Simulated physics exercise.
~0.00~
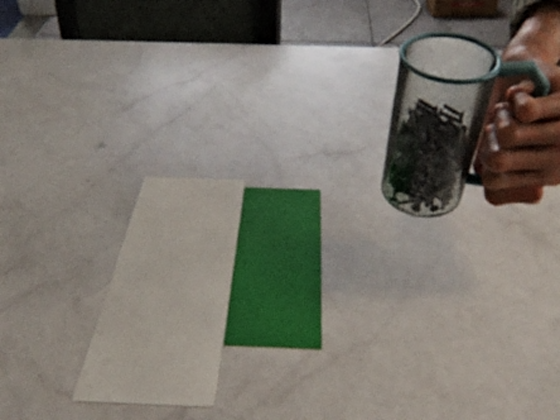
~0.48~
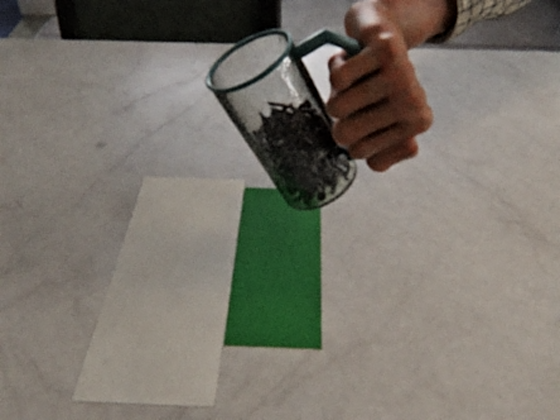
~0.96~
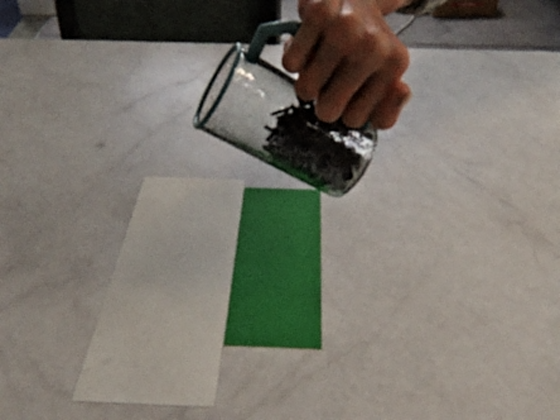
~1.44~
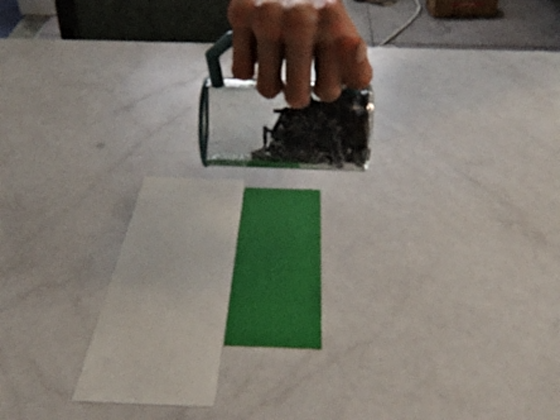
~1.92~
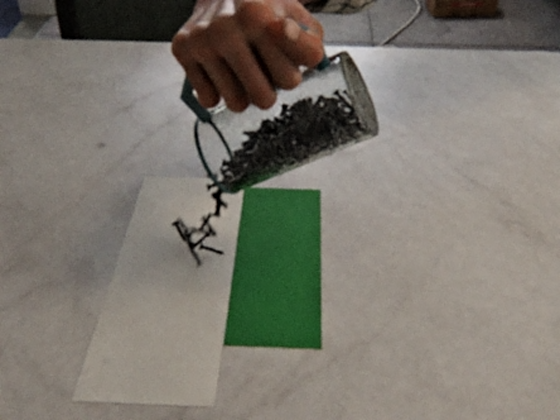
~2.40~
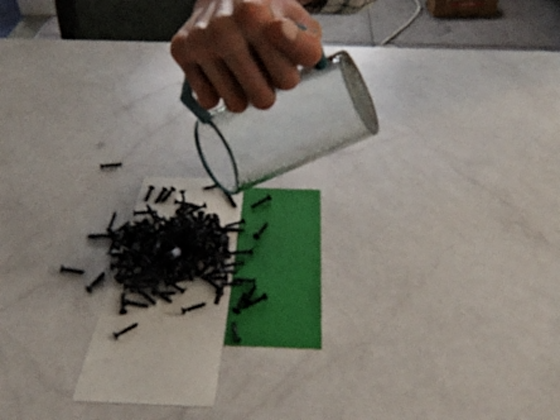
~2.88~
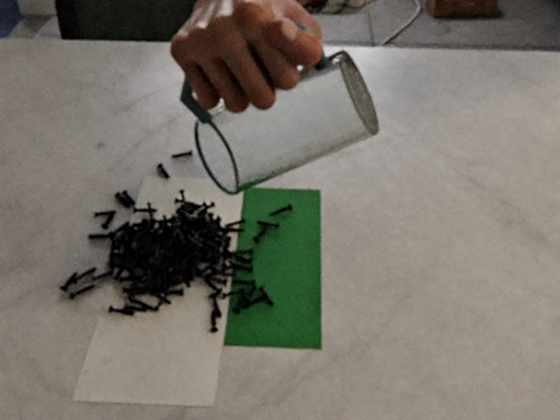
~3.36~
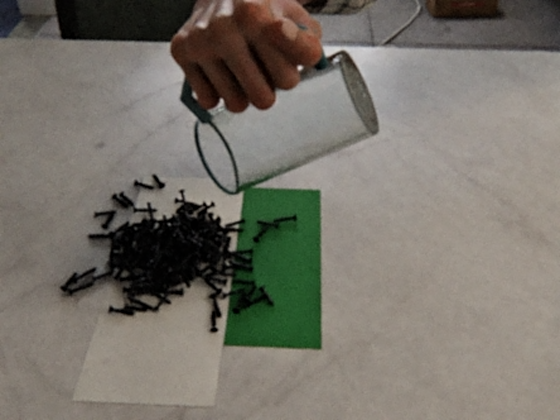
A glass cup full of small black screws, gripped by a hand, moved left over the table and tipped until they all tumbled out, leaving a messy heap mostly on the white mat, with some on the green one and a few on the bare tabletop.
